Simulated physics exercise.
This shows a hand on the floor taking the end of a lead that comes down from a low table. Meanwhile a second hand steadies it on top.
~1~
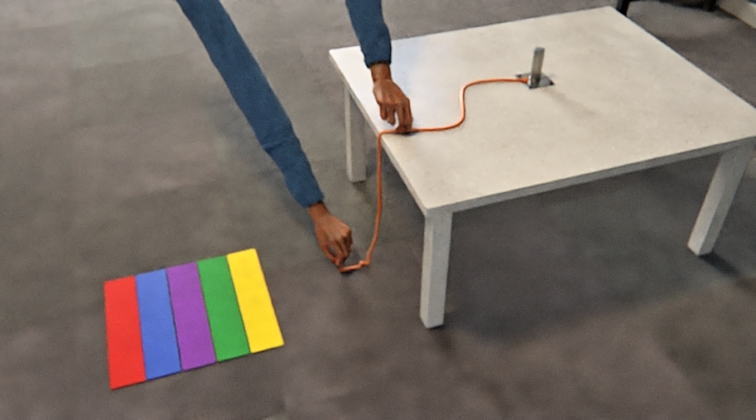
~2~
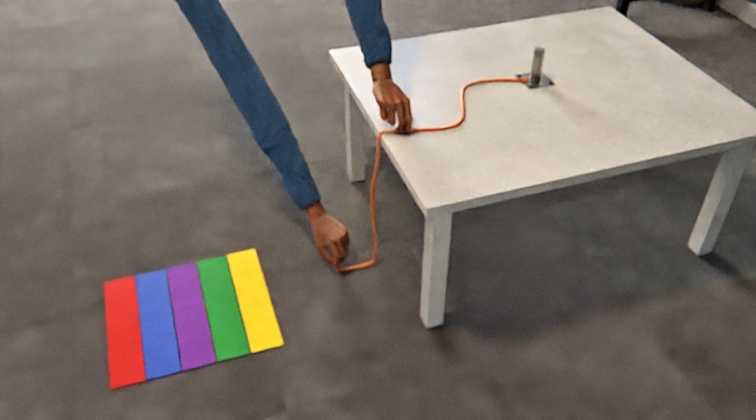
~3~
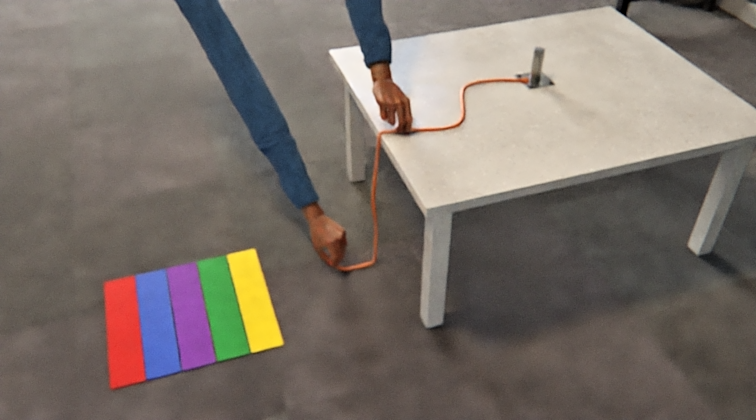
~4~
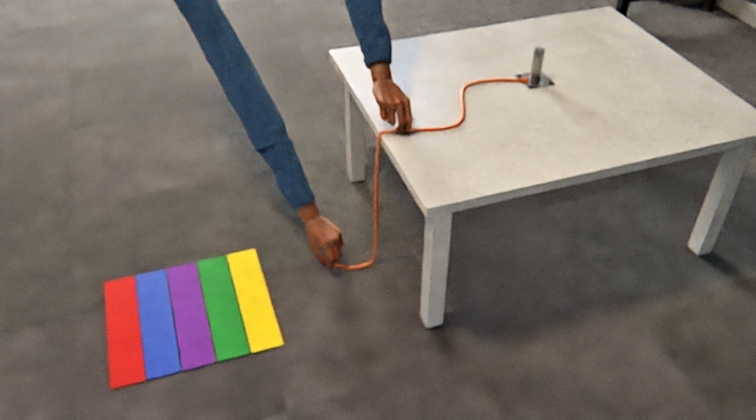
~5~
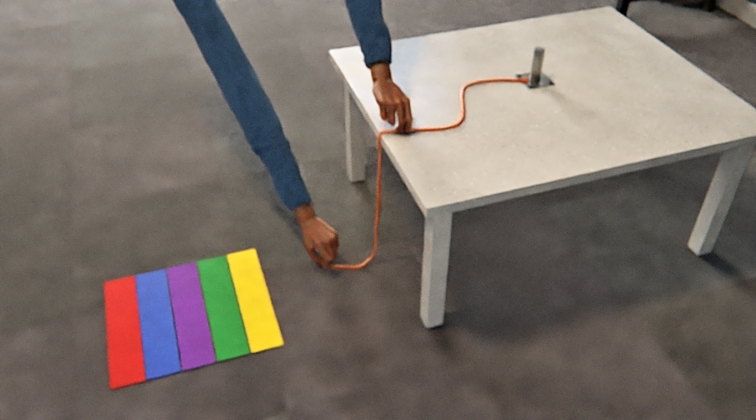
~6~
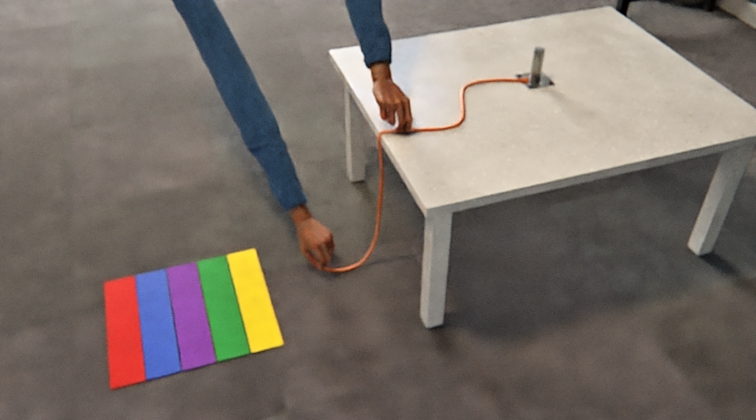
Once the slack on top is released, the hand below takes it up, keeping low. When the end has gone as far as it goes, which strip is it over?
It is over the purple strip.
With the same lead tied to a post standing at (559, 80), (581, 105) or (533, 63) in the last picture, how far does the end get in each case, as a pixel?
One per try, in order: (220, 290), (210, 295), (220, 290).
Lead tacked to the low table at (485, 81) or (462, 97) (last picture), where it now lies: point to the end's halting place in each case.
I'd put it around (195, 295) the first time and around (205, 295) the second.
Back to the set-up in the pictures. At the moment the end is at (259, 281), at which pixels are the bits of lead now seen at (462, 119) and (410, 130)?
(422, 116) for the first, (377, 141) for the second.
A little later, end near (258, 281); over yellow.
Next, end near (215, 291); over green.
When it is tight, end near (187, 298); over purple. The end stops over the purple strip.
